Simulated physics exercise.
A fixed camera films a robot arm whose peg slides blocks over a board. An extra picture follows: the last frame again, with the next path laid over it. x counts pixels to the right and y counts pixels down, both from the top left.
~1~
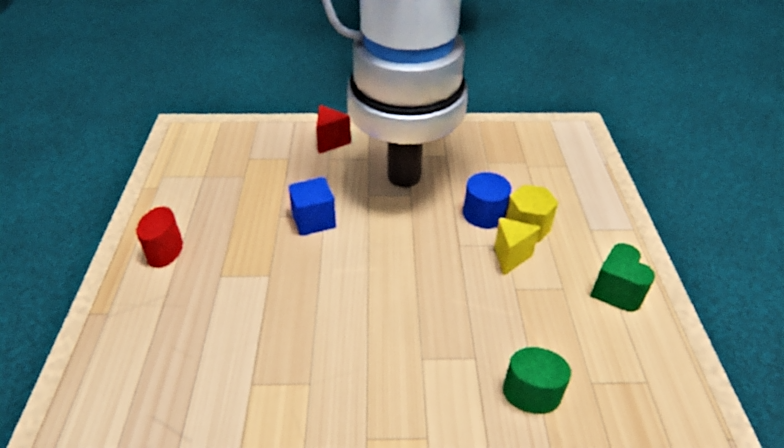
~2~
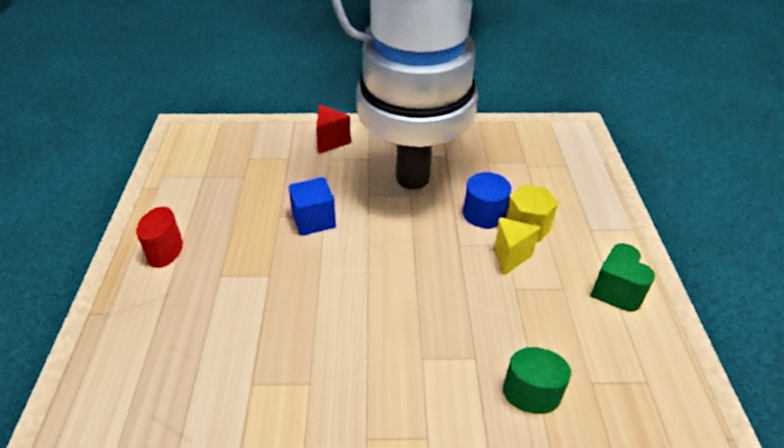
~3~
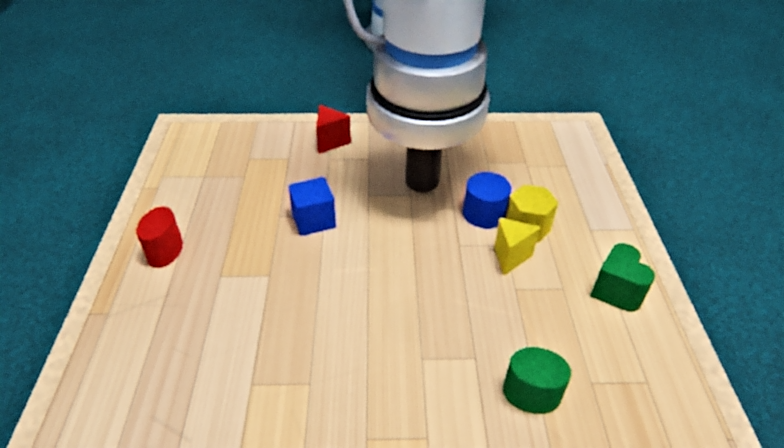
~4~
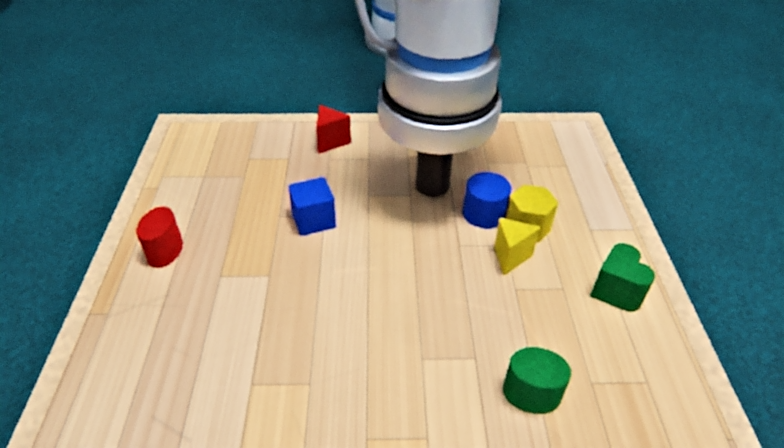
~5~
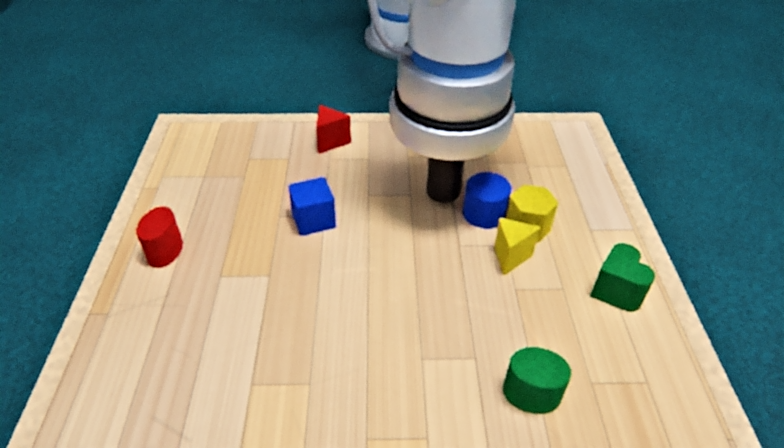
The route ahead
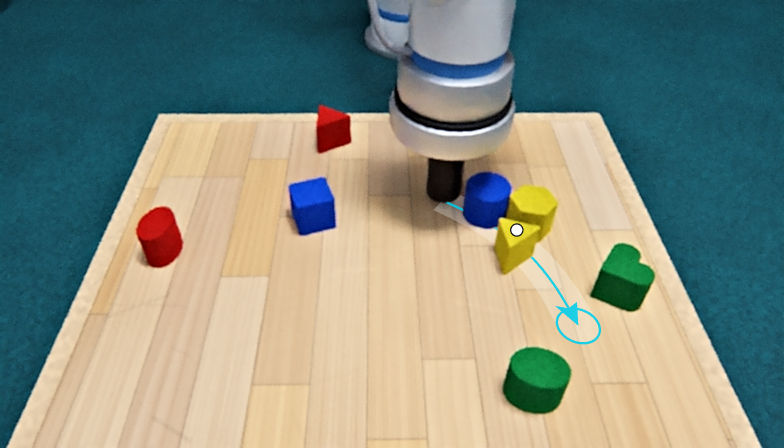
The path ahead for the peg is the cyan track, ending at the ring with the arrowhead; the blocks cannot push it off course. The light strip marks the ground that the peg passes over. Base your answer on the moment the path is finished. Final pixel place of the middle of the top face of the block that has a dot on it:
(523, 254)
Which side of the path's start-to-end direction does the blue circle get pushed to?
It slides leftward.
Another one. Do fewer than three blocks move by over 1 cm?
It seems not.
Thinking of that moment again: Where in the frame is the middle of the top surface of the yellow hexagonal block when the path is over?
It comes to (619, 211).
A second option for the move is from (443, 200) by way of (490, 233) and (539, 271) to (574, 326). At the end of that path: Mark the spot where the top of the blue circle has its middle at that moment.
I'd guess (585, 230).
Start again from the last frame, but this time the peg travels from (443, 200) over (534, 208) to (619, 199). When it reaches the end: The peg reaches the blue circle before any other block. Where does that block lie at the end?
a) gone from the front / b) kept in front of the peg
That would be a.
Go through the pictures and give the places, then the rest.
Peg's lower end (404, 178); blue circle (489, 185); yellow triangular piece (517, 230); yellow hexagonal block (534, 199); green heart (628, 264), in the first picture.
Peg (413, 180); blocks still, in the second picture.
Peg (422, 183); blocks still, in the third picture.
Peg (433, 187); blocks still, in the fourth picture.
Peg (443, 193); blue circle (489, 185); yellow triangular piece (517, 230); yellow hexagonal block (534, 199); green heart (628, 264), in the fifth picture.
Drawn move, from (443, 200) over (496, 229) and (543, 270) to (578, 326); the dot is on the yellow triangular piece.
On the path given first. One third of the way, peg (498, 221); blue circle (545, 210); yellow hexagonal block (591, 211), turned 40° anticlockwise.
Two thirds of the way, peg (545, 262); blue circle (592, 233); yellow triangular piece (523, 253), turned 40° clockwise; yellow hexagonal block (619, 211), turned 65° anticlockwise.
At the end, peg (581, 318); blue circle (593, 234); yellow triangular piece (523, 254), turned 45° clockwise; yellow hexagonal block (619, 211), turned 65° anticlockwise; green heart still.
